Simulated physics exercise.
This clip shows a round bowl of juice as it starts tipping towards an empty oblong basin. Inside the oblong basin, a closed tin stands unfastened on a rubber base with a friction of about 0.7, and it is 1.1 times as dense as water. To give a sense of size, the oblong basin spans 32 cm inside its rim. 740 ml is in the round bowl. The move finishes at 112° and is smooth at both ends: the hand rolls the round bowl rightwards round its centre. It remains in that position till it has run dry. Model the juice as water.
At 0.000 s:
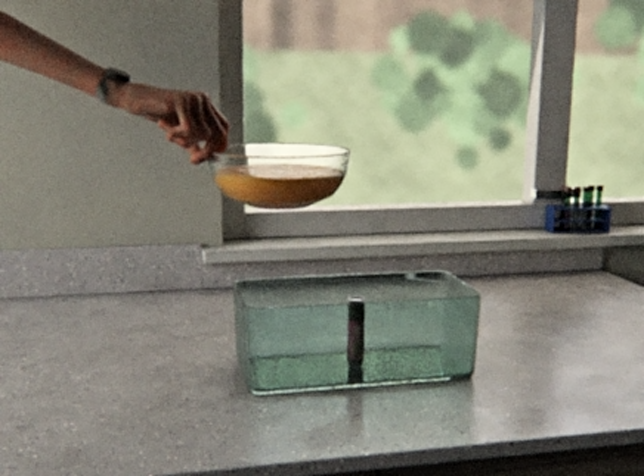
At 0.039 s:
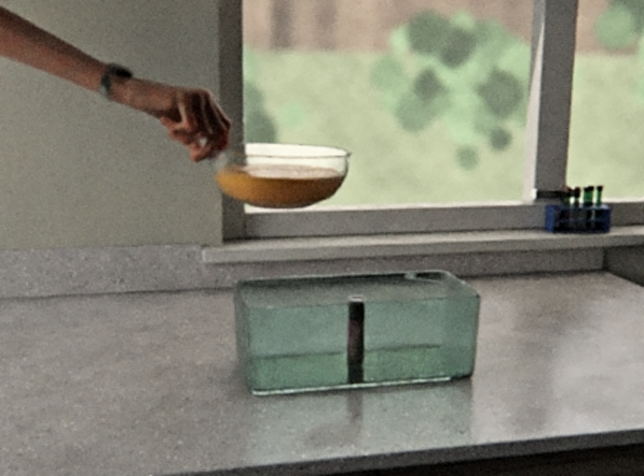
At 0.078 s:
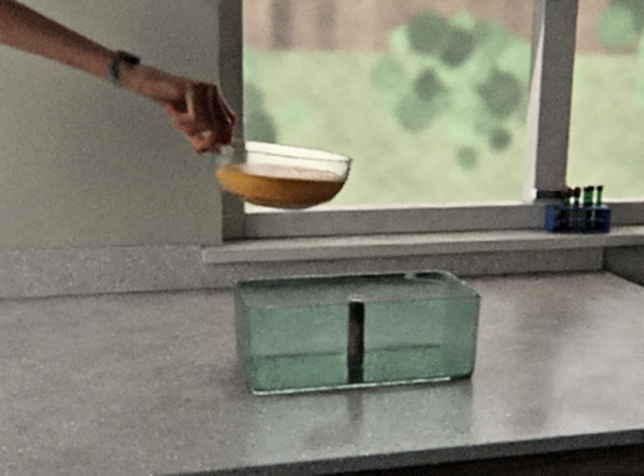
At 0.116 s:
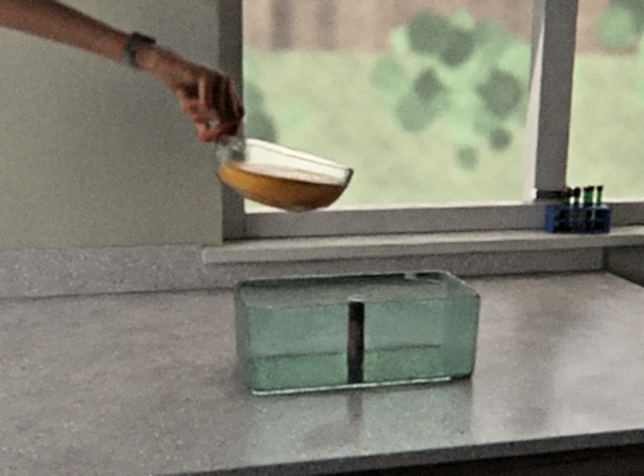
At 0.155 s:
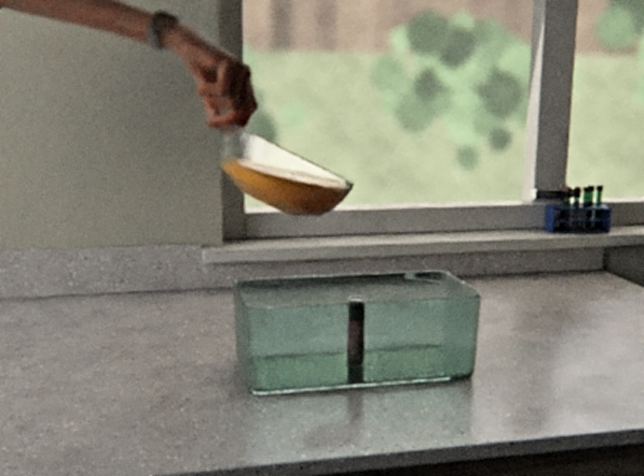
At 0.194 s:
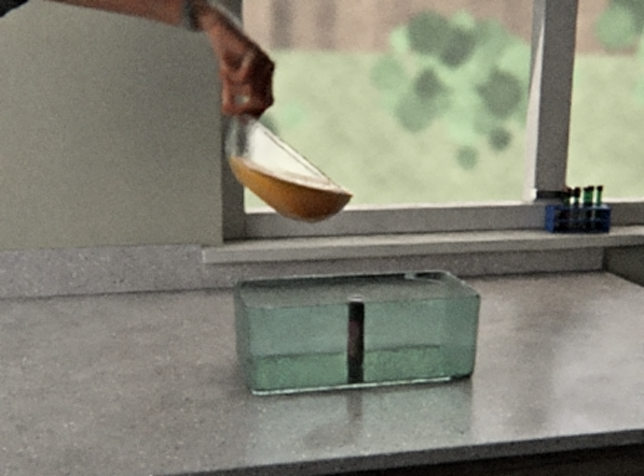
In this clip, a hand holds a clear round bowl of orange juice above an oblong glass basin with a dark upright object inside, and gradually tilts the bowl to the right until it leans steeply, its right rim lowered.
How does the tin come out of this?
It ends up still standing.
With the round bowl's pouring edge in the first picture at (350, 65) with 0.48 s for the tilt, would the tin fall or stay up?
After that, the tin overturns.
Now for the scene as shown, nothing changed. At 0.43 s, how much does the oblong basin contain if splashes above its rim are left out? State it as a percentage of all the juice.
Roughly 62 percent of it.
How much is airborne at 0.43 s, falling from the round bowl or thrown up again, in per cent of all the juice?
Close to 36 per cent, I'd say.
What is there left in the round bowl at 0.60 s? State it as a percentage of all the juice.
Share remaining: Approx. 0 %.
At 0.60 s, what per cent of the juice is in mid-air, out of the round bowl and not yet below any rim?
Close to 12 %.
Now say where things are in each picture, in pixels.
In the first picture, it leans 0°; its right rim is at (348, 151); the juice meets the walls at (214, 172) and (341, 170); the oblong basin's rim runs from (239, 295) to (463, 284); the tin's top is at (356, 302).
In the second picture, it leans 2°; its right rim is at (348, 153); the juice meets the walls at (215, 171) and (341, 171).
In the third picture, it leans 7°; its right rim is at (350, 159); the juice meets the walls at (215, 167) and (342, 174).
In the fourth picture, it leans 15°; its right rim is at (351, 170); the juice meets the walls at (218, 164) and (344, 179).
In the fifth picture, it leans 26°; its right rim is at (351, 184); the juice meets the walls at (223, 160) and (342, 182).
In the sixth picture, it leans 39°; its right rim is at (347, 199); the juice meets the walls at (229, 158) and (339, 186); 2 per cent is over the edge.
By 0.43 s the tilt is 109° and 2 per cent is still to pour; the tin stands where it began.
By 0.60 s the tilt is 112° and 0 per cent is still to pour; the tin stands where it began.
By 0.78 s the tilt is 112° and 1 per cent is still to pour; the tin stands where it began.
By 0.98 s the tilt is 112° and 0 per cent is still to pour; the tin stands where it began.
At rest the tin stands where it began.
